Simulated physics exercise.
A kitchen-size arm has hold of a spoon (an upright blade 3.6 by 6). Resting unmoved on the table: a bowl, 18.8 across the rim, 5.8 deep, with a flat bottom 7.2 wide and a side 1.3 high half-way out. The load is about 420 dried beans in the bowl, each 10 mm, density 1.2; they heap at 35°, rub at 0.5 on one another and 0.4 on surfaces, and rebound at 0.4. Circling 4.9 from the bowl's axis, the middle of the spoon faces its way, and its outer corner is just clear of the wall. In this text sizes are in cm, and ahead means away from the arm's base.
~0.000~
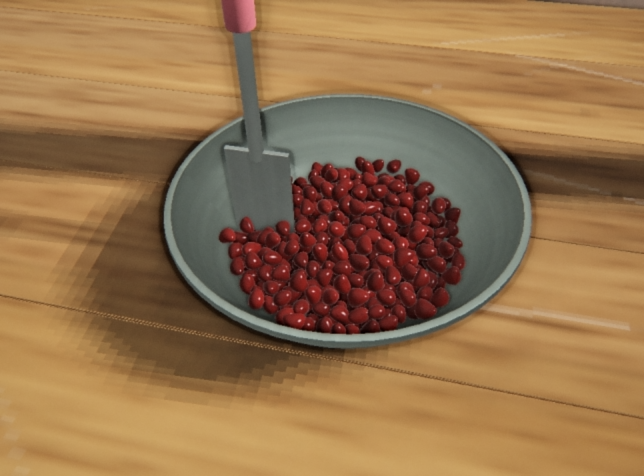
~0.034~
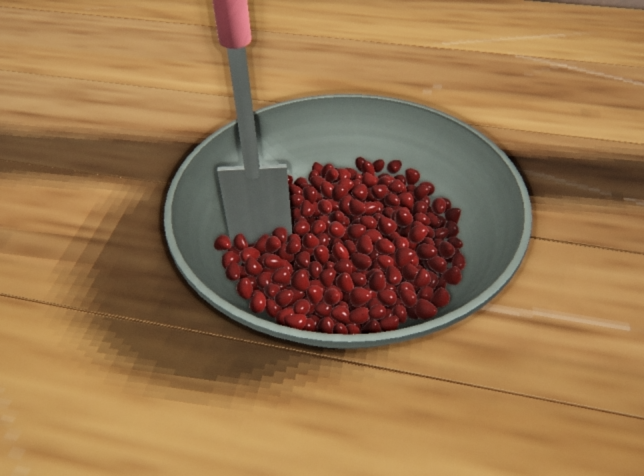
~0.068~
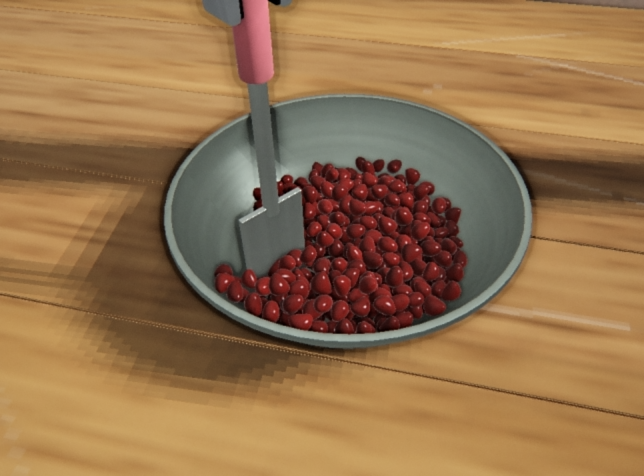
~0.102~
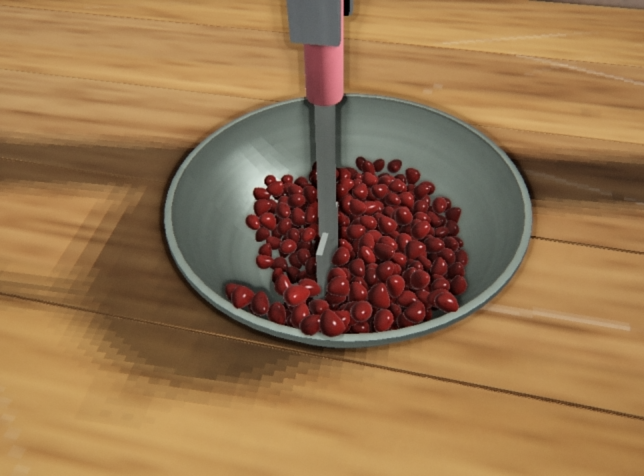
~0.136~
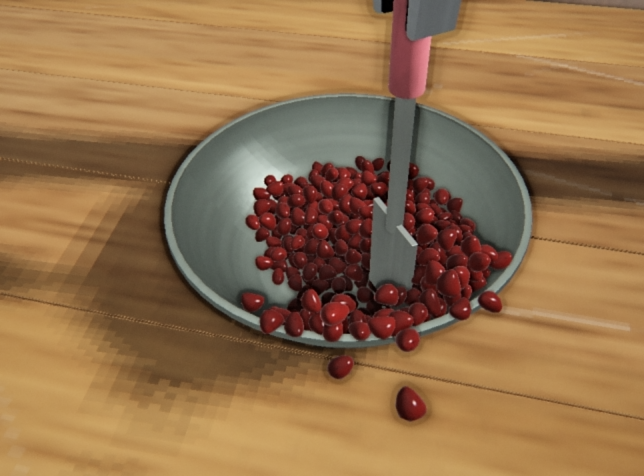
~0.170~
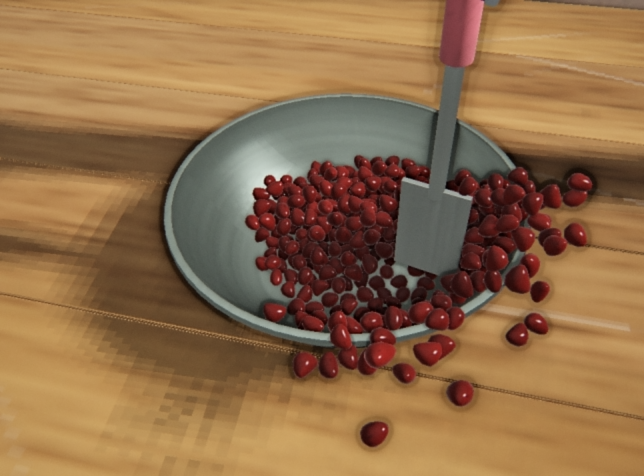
A pink-handled spatula sweeps rightward through red beans in a bowl, pushing some over the rim.
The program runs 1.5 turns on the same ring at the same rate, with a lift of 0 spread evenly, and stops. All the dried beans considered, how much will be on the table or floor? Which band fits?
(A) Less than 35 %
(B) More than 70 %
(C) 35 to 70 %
35 to 70 %.
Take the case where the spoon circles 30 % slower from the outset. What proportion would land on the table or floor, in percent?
30 per cent.
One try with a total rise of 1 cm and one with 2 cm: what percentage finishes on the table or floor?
Trial one: Roughly 30 %; trial two: Roughly 25 %.
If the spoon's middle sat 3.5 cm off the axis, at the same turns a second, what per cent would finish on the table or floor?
Then about 20 %.
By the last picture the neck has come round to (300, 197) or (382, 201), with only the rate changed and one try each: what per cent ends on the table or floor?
It comes to close to 10 per cent and close to 25 per cent.
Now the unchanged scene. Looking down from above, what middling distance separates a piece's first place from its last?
Level distance: About 12 cm.
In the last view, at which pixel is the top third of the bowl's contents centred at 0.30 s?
Upper-third centre: Approx. (290, 136) px.
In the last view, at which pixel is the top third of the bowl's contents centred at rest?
Roughly pixel (399, 195).
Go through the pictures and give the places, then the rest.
The first frame shows spoon neck at (253, 127), 0° round; upper third of the load around (353, 235), from x 225 to 460, top at y 165; 425 in the bowl.
The second frame shows spoon neck at (249, 143), 16° round; upper third of the load around (344, 243), from x 225 to 460, top at y 165.
The third frame shows spoon neck at (268, 181), 54° round; upper third of the load around (347, 268), from x 225 to 460, top at y 165.
The fourth frame shows spoon neck at (327, 203), 91° round; upper third of the load around (368, 278), from x 235 to 460, top at y 165; 423 in the bowl, 2 in flight or on the tool.
The fifth frame shows spoon neck at (397, 196), 129° round; upper third of the load around (422, 261), from x 250 to 500, top at y 165; 414 in the bowl, 11 in flight or on the tool.
The sixth frame shows spoon neck at (440, 164), 167° round; upper third of the load around (464, 222), from x 250 to 580, top at y 165; 396 in the bowl, 29 in flight or on the tool.
By 0.30 s, 308° round, highest piece 11 above the table; 325 in the bowl, 27 on the table or floor, 73 in flight or on the tool.
By 0.42 s, 88° round, highest piece 10 above the table; 269 in the bowl, 108 on the table or floor, 48 in flight or on the tool.
By 0.68 s, 180° round, highest piece 7 above the table; 231 in the bowl, 194 on the table or floor.
By 1.38 s, 180° round, highest piece 5 above the table; 231 in the bowl, 194 on the table or floor.
Final count, 231 in the bowl, 194 on the table or floor. That is 46 % on the table or floor.
